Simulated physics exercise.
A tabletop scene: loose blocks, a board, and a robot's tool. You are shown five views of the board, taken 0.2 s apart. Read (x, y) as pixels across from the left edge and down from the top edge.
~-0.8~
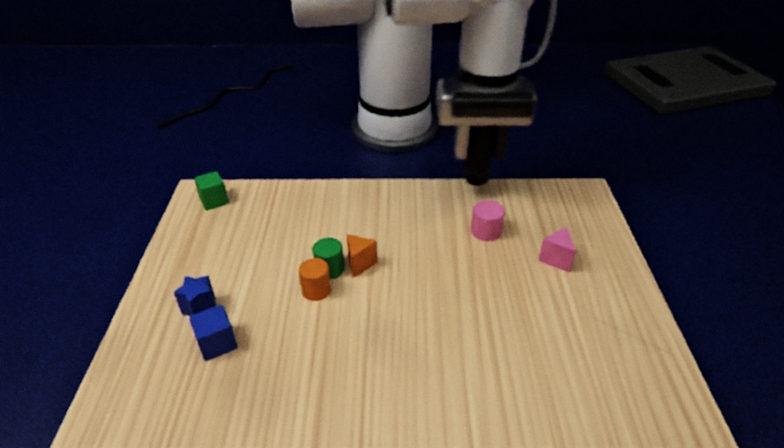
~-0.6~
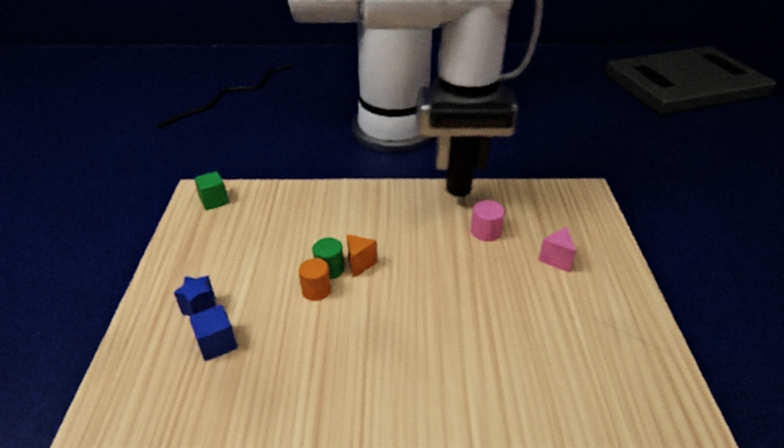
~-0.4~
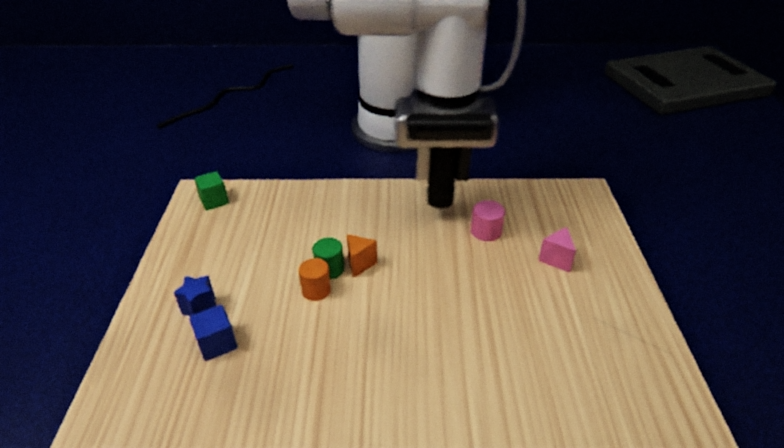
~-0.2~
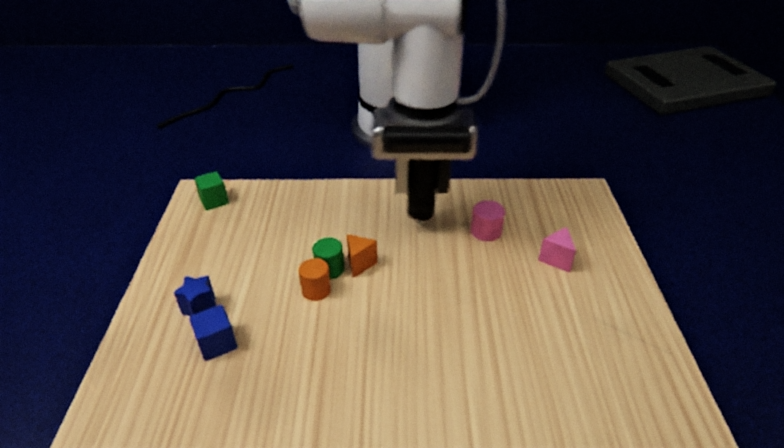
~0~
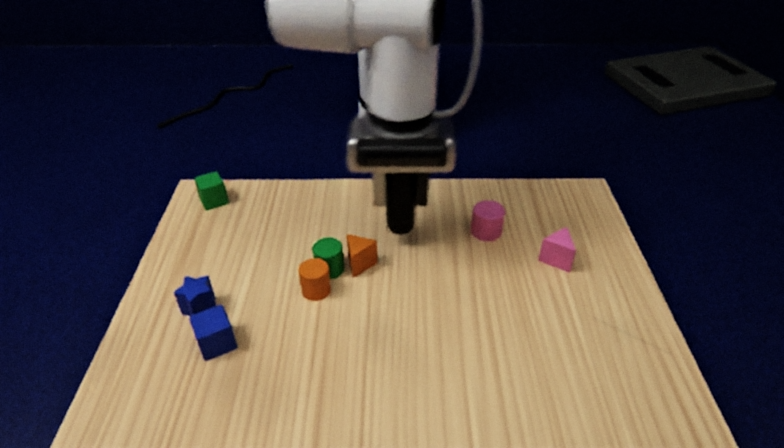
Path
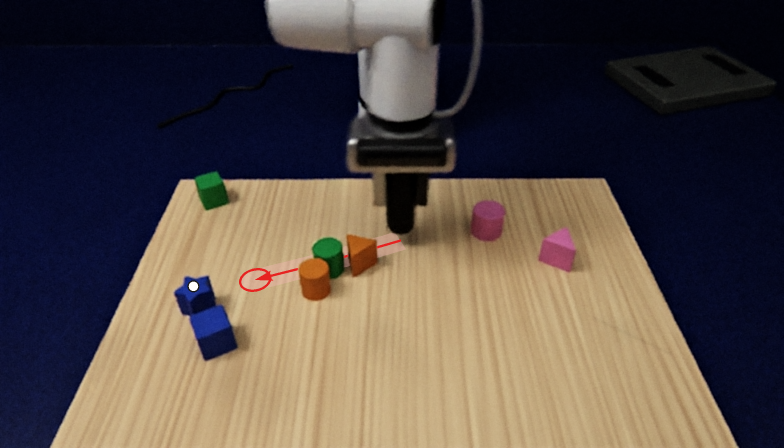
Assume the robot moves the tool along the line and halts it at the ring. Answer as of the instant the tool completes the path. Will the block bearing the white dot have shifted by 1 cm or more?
My answer is no.
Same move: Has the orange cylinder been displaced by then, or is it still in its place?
It is shifted.
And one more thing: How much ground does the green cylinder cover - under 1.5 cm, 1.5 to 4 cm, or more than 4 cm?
It ends farther than 4 cm from its spot.
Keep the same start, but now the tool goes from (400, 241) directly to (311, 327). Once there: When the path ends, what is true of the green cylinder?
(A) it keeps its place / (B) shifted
Option B.
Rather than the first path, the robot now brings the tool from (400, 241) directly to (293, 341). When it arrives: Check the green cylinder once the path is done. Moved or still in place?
Once the tool is done, the green cylinder is in a new spot.
The drawn path runs straight from (400, 241) to (255, 280); the dot is on the blue star.
What follows on the original path. One third of the way, tool (354, 239); orange triangular piece (353, 249).
Two thirds of the way, tool (304, 253); orange cylinder (298, 285); green cylinder (289, 265); orange triangular piece (350, 253), turned 25° anticlockwise.
At the end, tool (252, 265); blue star not moved; orange cylinder (298, 287); green cylinder (272, 274); orange triangular piece (350, 253), turned 25° anticlockwise.
